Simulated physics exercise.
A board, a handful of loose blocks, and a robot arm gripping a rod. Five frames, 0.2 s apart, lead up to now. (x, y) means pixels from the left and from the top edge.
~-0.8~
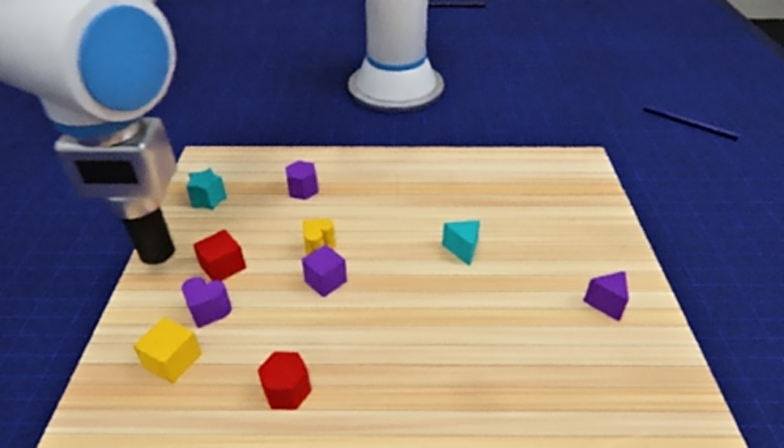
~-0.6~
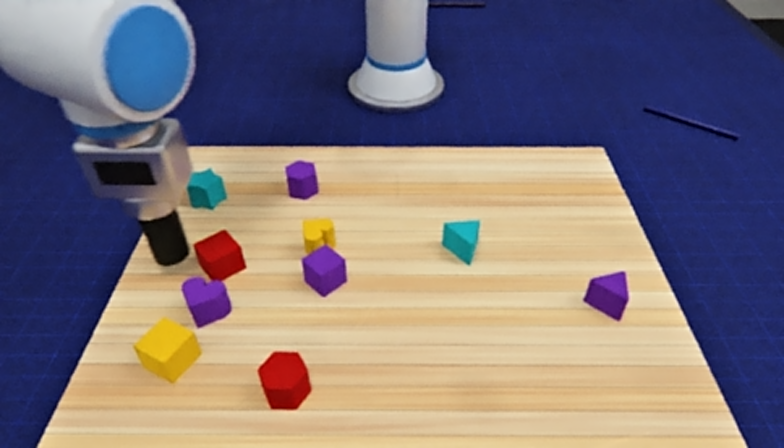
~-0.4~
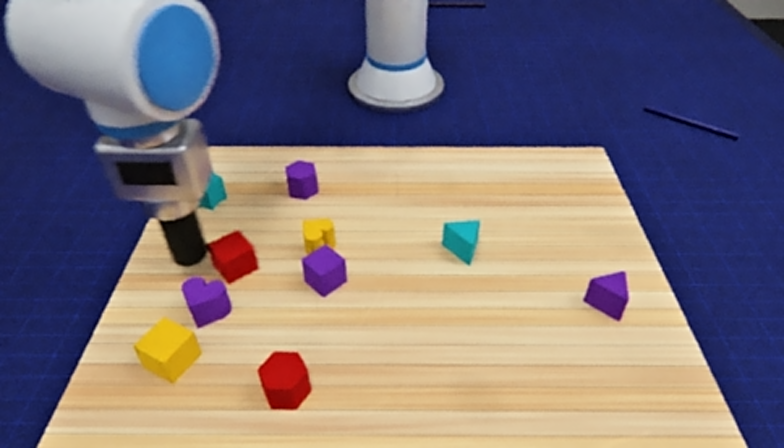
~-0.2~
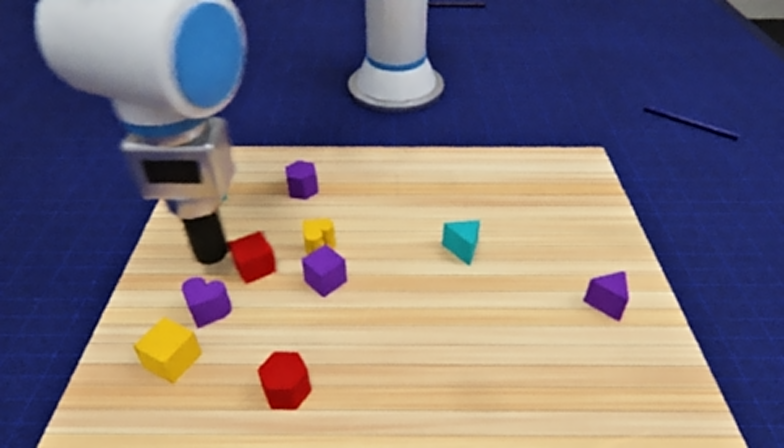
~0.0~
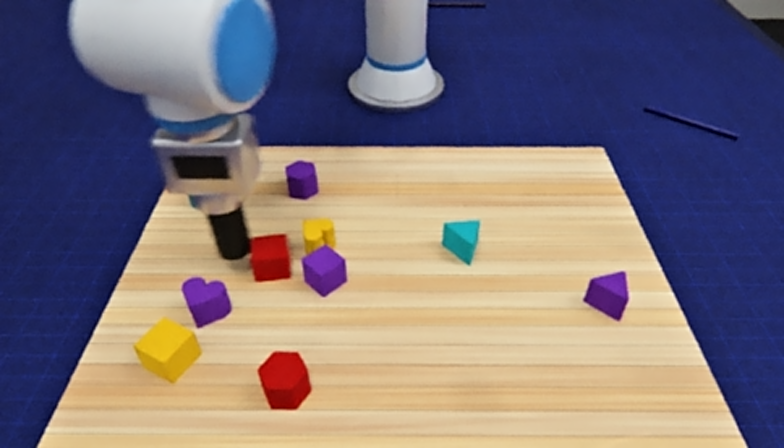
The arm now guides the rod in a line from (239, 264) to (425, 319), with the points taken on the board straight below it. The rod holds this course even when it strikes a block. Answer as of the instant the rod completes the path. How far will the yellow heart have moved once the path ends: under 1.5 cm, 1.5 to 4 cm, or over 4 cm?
It gets moved under 1.5 cm.
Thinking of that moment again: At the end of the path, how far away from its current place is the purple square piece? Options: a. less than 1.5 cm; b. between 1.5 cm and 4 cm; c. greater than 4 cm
It's c.
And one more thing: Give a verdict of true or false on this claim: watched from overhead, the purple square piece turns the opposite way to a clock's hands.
Verdict: True.
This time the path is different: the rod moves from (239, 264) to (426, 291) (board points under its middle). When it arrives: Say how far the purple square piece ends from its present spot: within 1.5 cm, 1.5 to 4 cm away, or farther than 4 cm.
It falls in the over 4 cm band.
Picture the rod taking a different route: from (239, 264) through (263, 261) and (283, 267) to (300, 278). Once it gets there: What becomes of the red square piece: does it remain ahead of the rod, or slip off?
The block sits ahead of the rod.
What follows on the original path. One third of the way, rod at (295, 265); red square piece at (329, 265), turned 20° clockwise; purple square piece at (364, 269), turned 35° anticlockwise.
Two thirds of the way, rod at (361, 284); red square piece at (398, 282); purple square piece at (435, 280), turned 45° anticlockwise.
At the end, rod at (426, 304); red square piece at (468, 295), turned 15° anticlockwise; yellow heart unmoved; purple square piece at (499, 283), turned 70° anticlockwise.
